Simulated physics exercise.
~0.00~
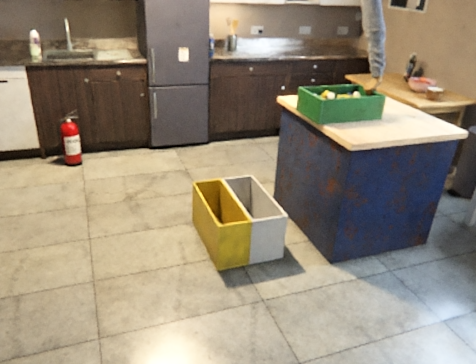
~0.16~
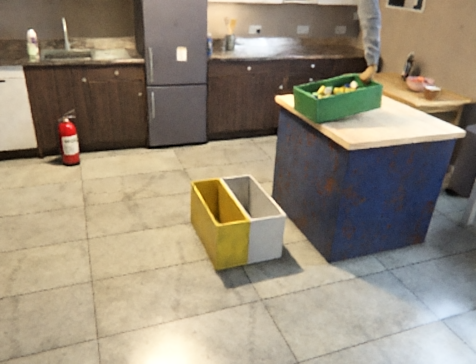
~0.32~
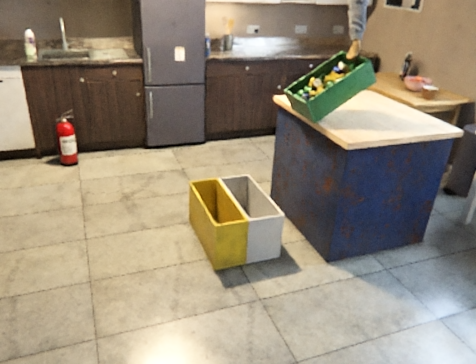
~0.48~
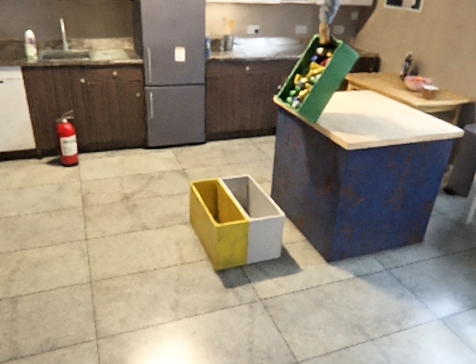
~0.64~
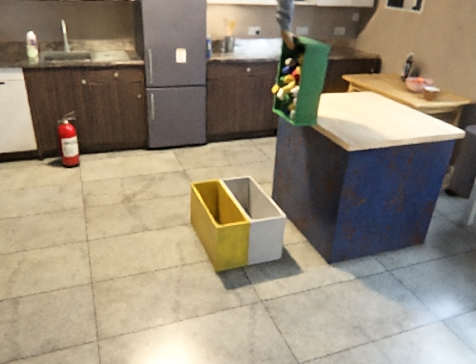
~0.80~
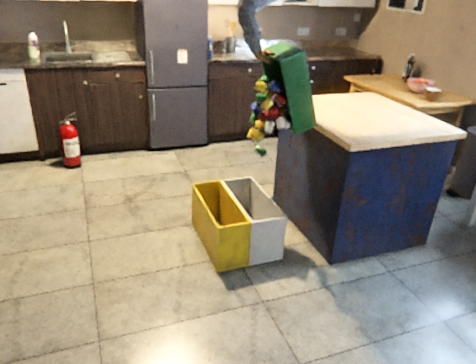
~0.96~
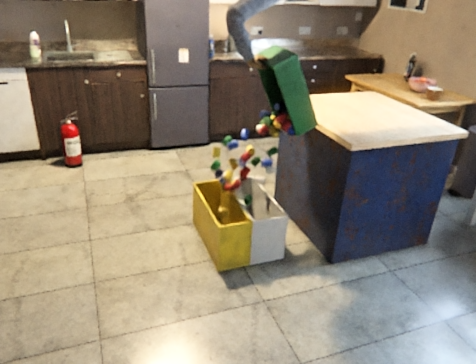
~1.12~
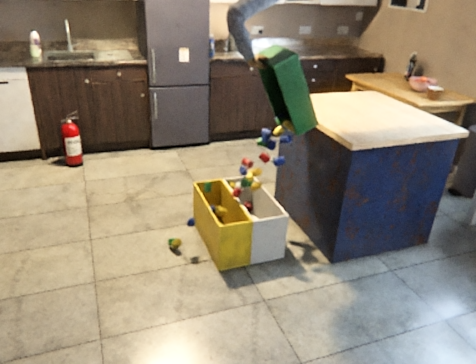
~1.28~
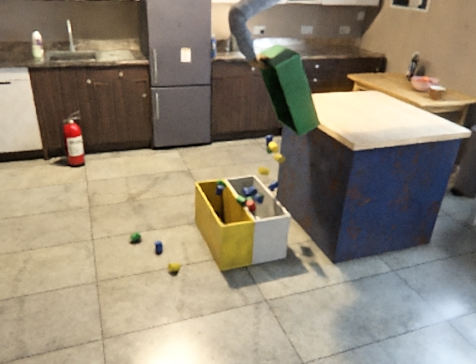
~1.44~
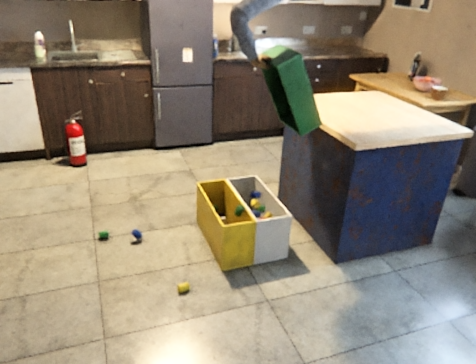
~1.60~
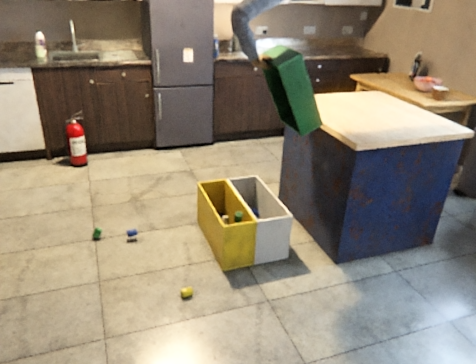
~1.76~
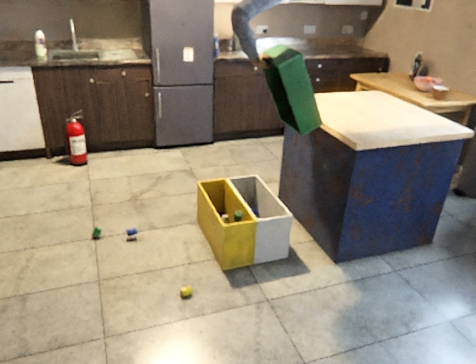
In a tiled kitchen, a grey arm tips a green box over the edge of a blue bench, pouring small colourful jars toward a white tub and a yellow tote; most drop inside, while three come to rest on the floor beyond the tote as the box stays tilted.
